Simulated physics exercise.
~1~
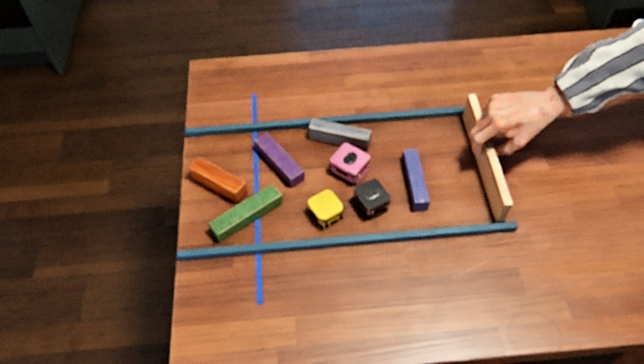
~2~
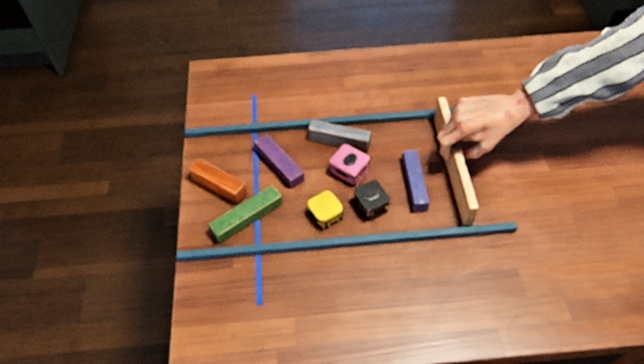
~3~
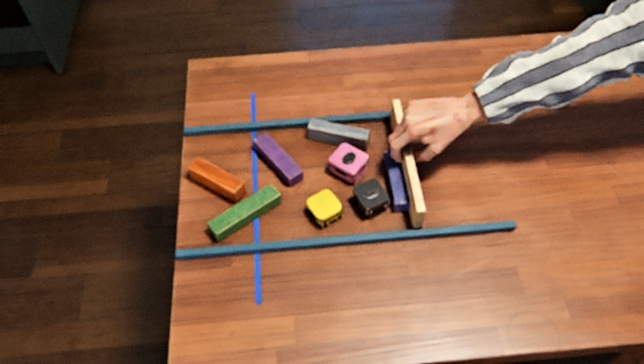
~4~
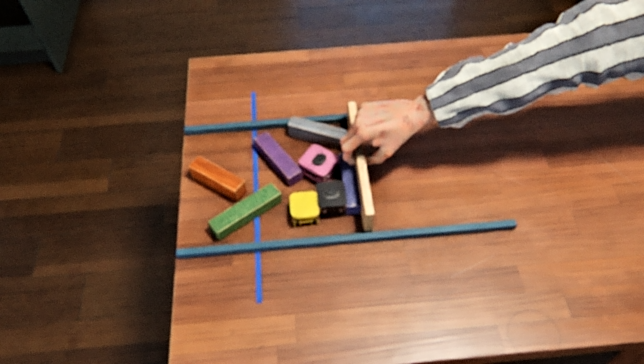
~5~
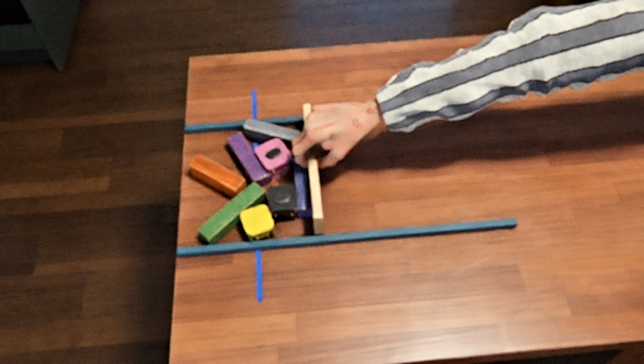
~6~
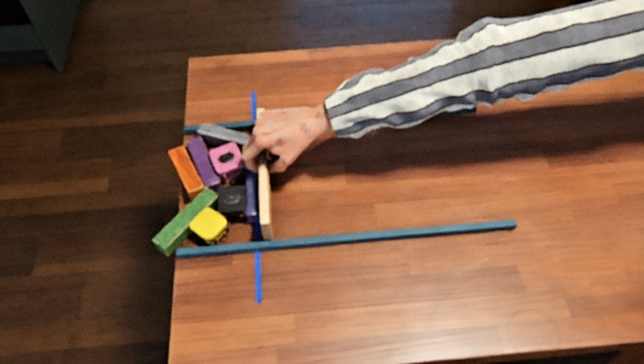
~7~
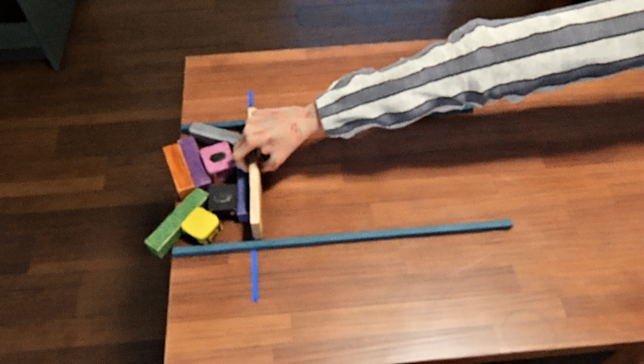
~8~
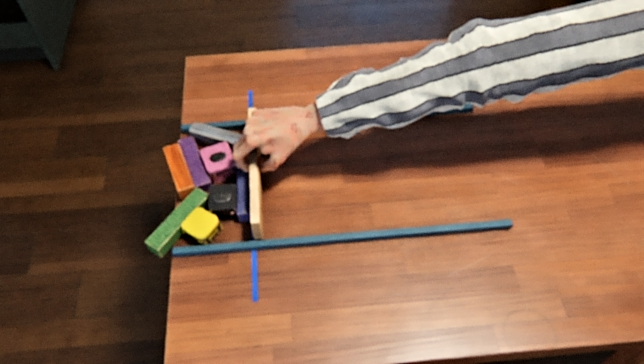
The clip opens on a wooden table where eight coloured sticks and blocks lie between two dark rails, with a blue tape line crossing near the left edge. A hand in a striped sleeve holds an upright board at the right and slides it left. The board reaches the blue bar first, then gathers the black, pink and yellow blocks and the grey stick. The purple, green and orange pieces are pushed along too as the group bunches up. The board stops at the tape, with the green and orange pieces overhanging the table edge and nothing fallen.
